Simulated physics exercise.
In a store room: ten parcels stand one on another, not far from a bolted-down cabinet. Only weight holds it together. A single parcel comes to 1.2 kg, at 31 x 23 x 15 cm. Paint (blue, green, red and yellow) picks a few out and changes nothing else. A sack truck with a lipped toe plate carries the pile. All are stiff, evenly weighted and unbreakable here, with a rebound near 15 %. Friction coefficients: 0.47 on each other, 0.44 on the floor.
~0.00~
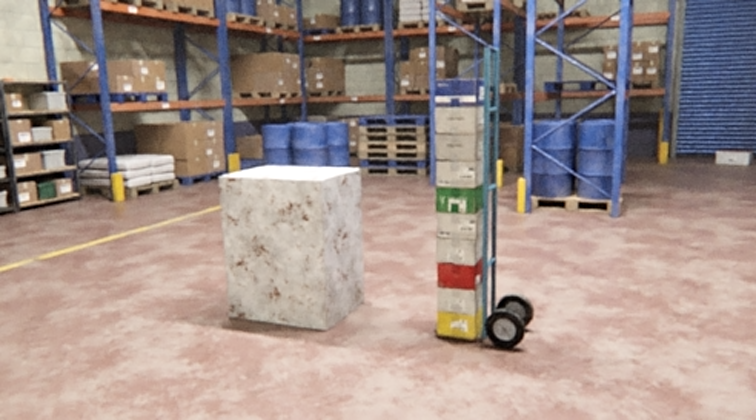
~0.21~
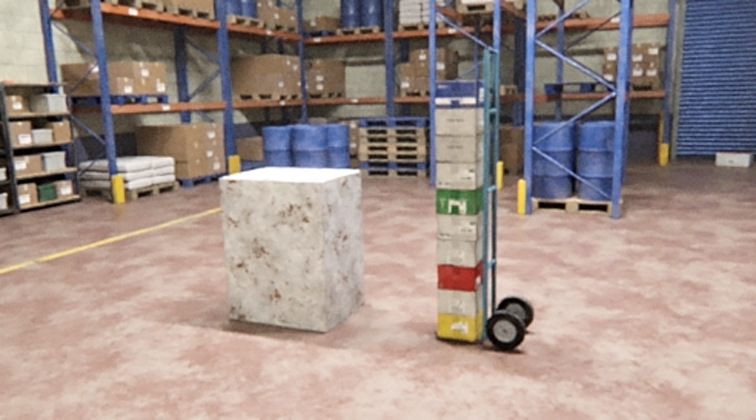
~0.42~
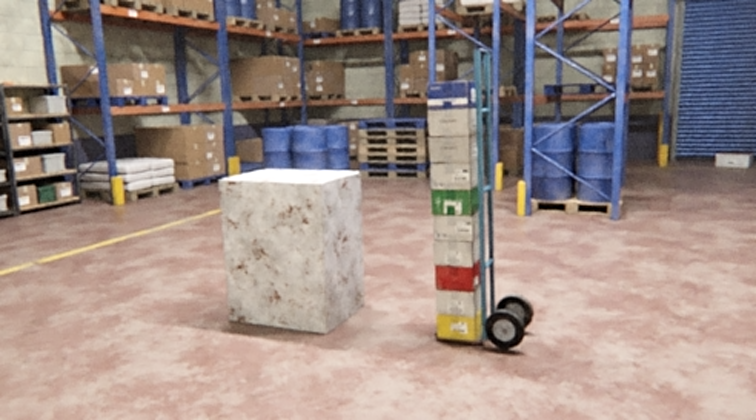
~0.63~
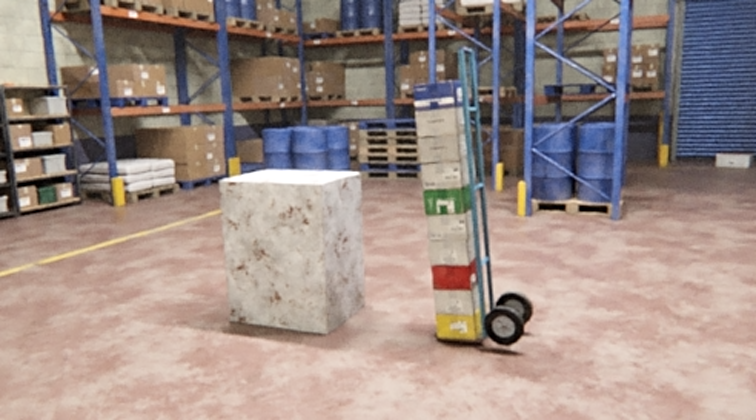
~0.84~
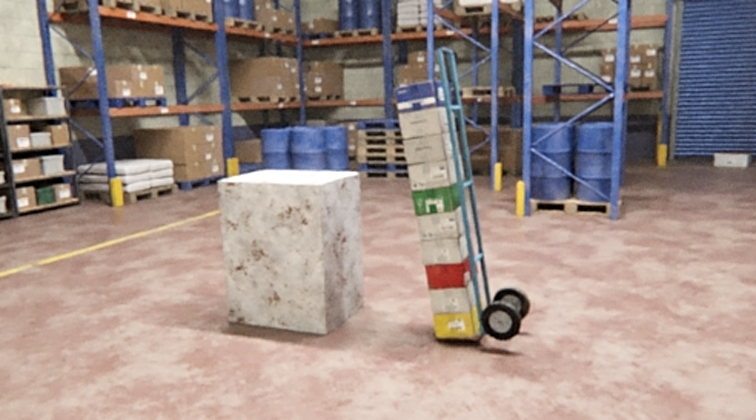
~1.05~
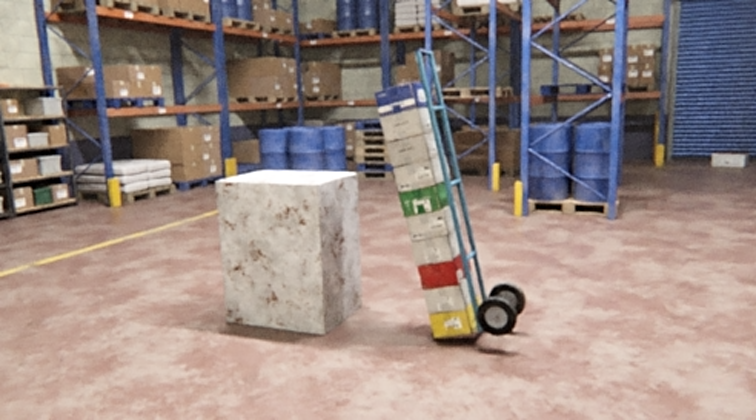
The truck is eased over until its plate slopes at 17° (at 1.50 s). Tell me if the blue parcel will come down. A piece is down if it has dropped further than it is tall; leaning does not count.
The blue parcel comes down.
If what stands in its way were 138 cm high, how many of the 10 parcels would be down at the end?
In that case 0.
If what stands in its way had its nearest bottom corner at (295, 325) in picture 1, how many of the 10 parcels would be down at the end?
In that case 6.
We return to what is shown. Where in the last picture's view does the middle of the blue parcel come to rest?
Around (179, 287).
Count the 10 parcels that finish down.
3 of them.
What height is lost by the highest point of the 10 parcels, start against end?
Some 32 cm lower.
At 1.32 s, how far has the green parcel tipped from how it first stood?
About 20°.
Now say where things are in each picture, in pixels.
In the first frame (we follow the side turned to the camera), truck frame (487, 110) 0° forward; blue parcel (455, 93); red parcel (456, 277); green parcel (455, 201); no piece has moved.
In the second frame, truck frame (486, 112) 0° forward; blue parcel (455, 95).
In the third frame, truck frame (479, 112) 2° forward; blue parcel (447, 96) displaced 44 mm; green parcel (450, 203) displaced 26 mm; 8 stirred so far.
In the fourth frame, truck frame (466, 110) 5° forward; blue parcel (433, 96) tipped 5°; green parcel (442, 202) tipped 5°; 10 stirred so far.
In the fifth frame, truck frame (448, 109) 9° forward; blue parcel (415, 97) tipped 9°; green parcel (431, 202) tipped 9°; 10 stirred so far.
In the sixth frame, truck frame (431, 109) 13° forward; blue parcel (395, 100) tipped 13°; green parcel (419, 202) tipped 13°; red parcel (438, 276) tipped 13°; 10 stirred so far.
Around 1.32 s, none of the 10 parcels down, 10 disturbed; blue parcel tipped 22°, 59 mm lower; green parcel tipped 22°.
Around 1.60 s, 3 of the 10 parcels down; blue parcel tipped 49°, 26 cm lower; yellow parcel tipped 41°.
Finally (3.0 s), 3 of the 10 parcels down; blue parcel on its side; red parcel tipped 42°; green parcel tipped 41°, 13 cm lower. Seen by the last camera, middles, blue parcel near (179, 287), red parcel near (416, 272).
